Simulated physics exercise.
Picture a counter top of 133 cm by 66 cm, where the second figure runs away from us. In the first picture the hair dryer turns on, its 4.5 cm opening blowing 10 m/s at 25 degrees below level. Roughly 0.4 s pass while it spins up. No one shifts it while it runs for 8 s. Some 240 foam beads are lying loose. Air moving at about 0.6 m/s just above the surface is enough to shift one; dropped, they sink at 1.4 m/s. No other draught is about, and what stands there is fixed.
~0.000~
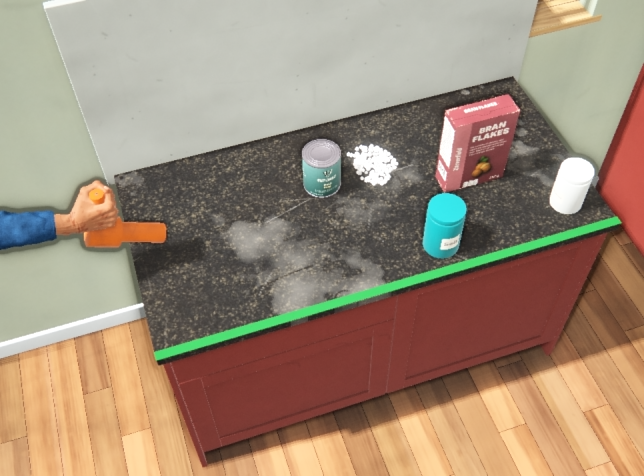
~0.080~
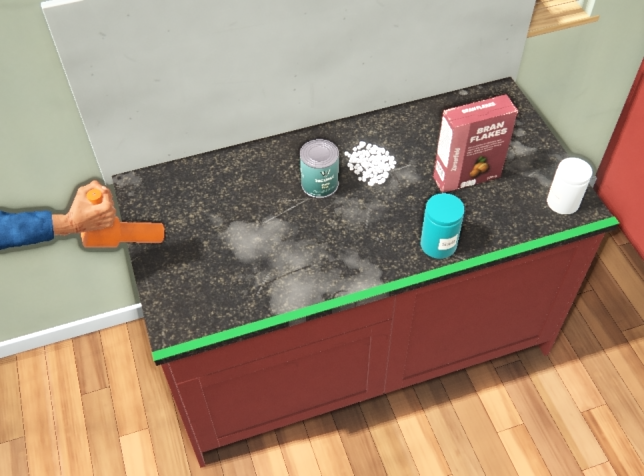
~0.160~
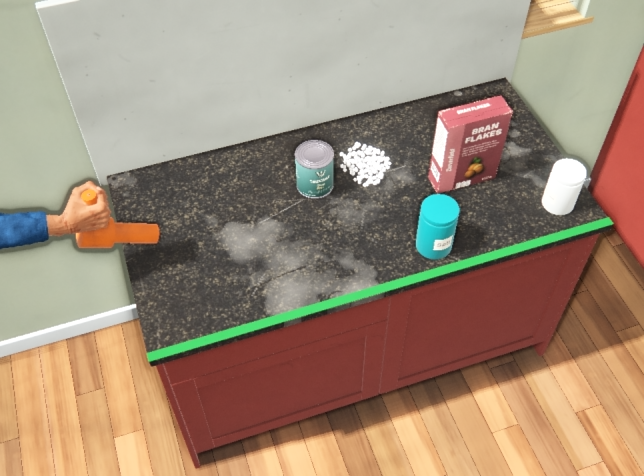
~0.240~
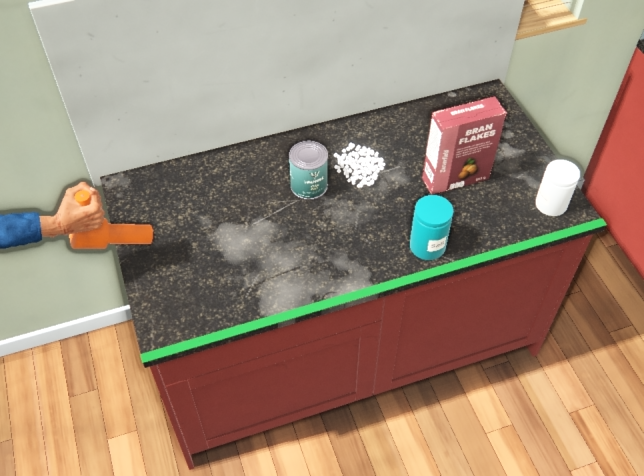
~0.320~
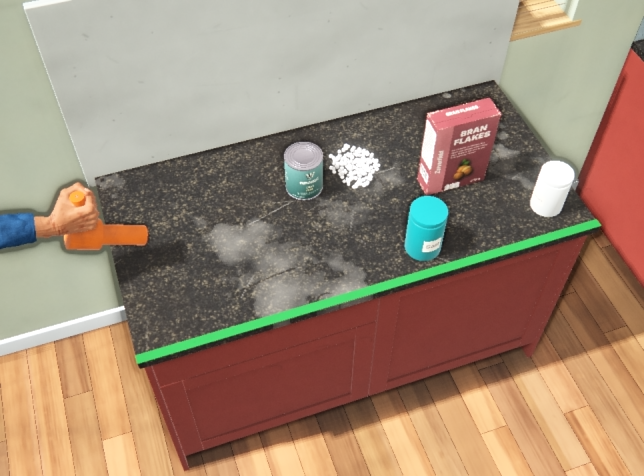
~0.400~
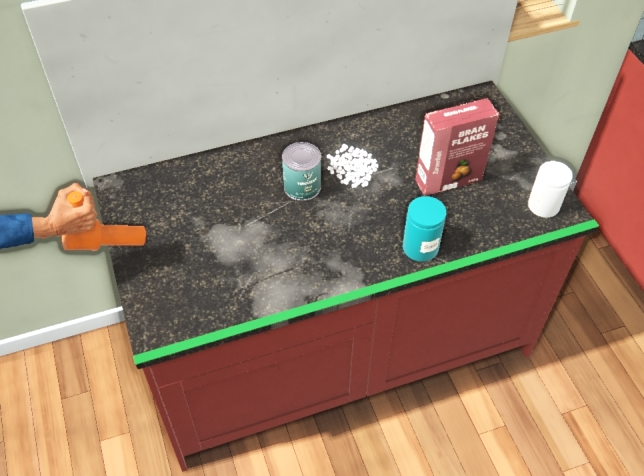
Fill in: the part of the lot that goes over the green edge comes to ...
A quarter or less.
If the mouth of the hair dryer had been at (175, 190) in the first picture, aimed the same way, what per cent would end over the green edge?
I'd expect close to 0 per cent.
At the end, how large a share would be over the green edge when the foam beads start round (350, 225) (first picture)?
In that case I'd expect around 40 percent.
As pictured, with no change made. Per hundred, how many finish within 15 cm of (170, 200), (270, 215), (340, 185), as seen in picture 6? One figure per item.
Taking the spots one by one, around 0 %, 0 % and 15 %.
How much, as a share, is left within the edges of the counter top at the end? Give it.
Roughly 20 per cent.
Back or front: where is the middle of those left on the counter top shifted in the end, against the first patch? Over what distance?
It has moved to the far side by around 5 cm.
After 1.6 s, 0 % are over the green edge; the middle of those still in play is near (355, 161); 20 % have settled or left.
After 2.6 s, 0 % are over the green edge; the middle of those still in play is near (353, 155); 39 % have settled or left.
After 4.4 s, 0 % are over the green edge; the middle of those still in play is near (353, 155); 65 % have settled or left.
After 8.0 s, at the end, 0 % are over the green edge; the middle of those still in play is near (351, 153).
